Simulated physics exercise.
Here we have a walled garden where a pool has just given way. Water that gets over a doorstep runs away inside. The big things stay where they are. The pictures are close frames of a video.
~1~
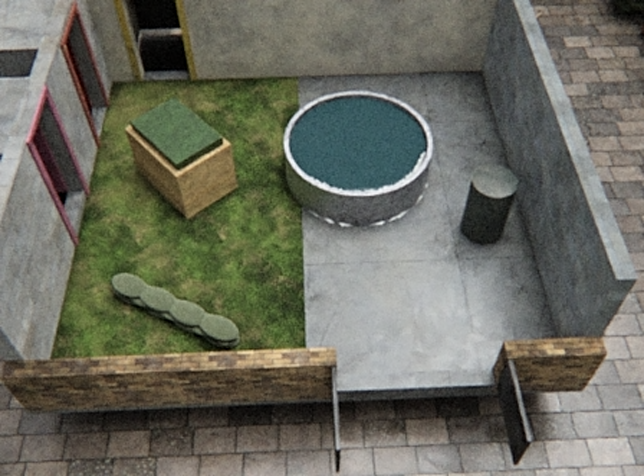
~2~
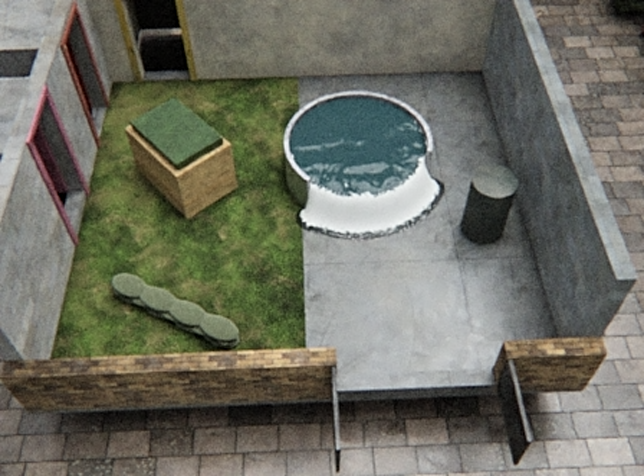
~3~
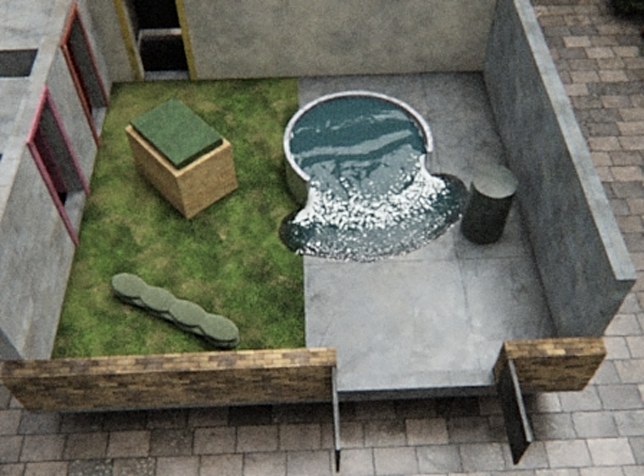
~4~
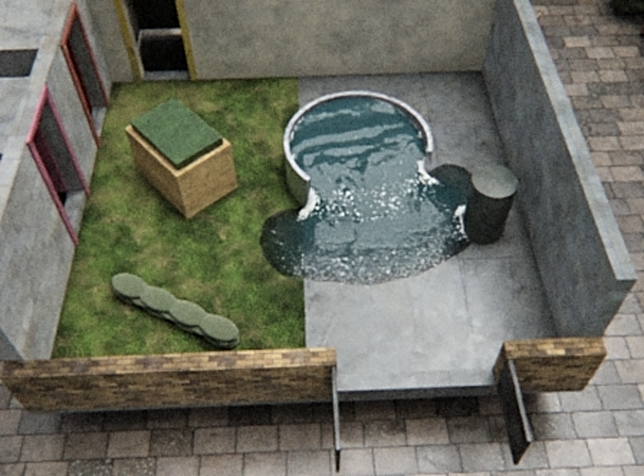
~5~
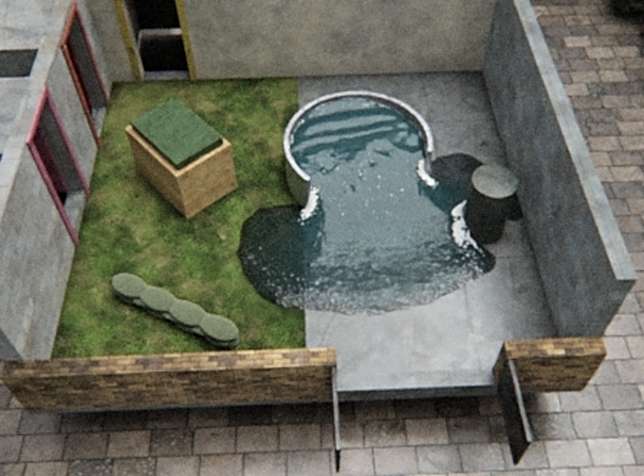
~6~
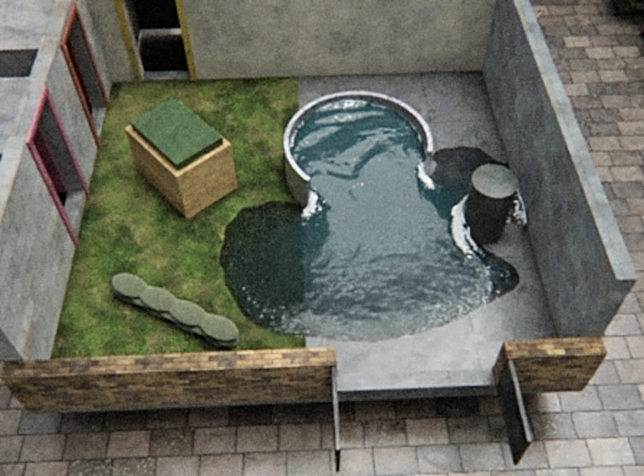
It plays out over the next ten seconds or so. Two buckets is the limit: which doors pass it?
The yellow door holds within the limit; the pink door holds within the limit; the red door holds within the limit.
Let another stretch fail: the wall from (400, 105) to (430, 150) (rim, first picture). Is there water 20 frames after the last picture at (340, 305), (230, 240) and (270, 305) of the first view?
In turn: Not flooded, not flooded, no water.
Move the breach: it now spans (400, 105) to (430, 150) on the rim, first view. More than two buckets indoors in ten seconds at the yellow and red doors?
In short: Yellow passes that mark; red floods.
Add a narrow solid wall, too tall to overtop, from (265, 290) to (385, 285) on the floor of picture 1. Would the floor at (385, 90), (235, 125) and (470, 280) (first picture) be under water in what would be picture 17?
In turn: Not flooded, dry, flooded.
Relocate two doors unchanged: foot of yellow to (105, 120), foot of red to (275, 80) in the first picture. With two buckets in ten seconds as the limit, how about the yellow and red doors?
In short: Yellow keeps below it, red takes less.
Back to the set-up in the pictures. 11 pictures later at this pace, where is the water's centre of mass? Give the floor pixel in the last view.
Close to (385, 245).
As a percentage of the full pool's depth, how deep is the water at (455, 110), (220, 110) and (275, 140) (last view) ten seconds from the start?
In that order: 6, 0 and 4 per cent.
A moment on, water covers 35 % of the floor; the yellow door not reached, the pink door not reached, the red door not reached.
Next, water covers 45 % of the floor; the yellow door not reached, the pink door not reached, the red door not reached.
Then, water covers 55 % of the floor; the yellow door not reached, the pink door not reached, the red door not reached.
Later, water covers 70 % of the floor; the yellow door not reached, the pink door not reached, the red door not reached.
In the end, water covers 85 % of the floor; the yellow door not reached, the pink door wet at the sill, nothing in, the red door not reached.
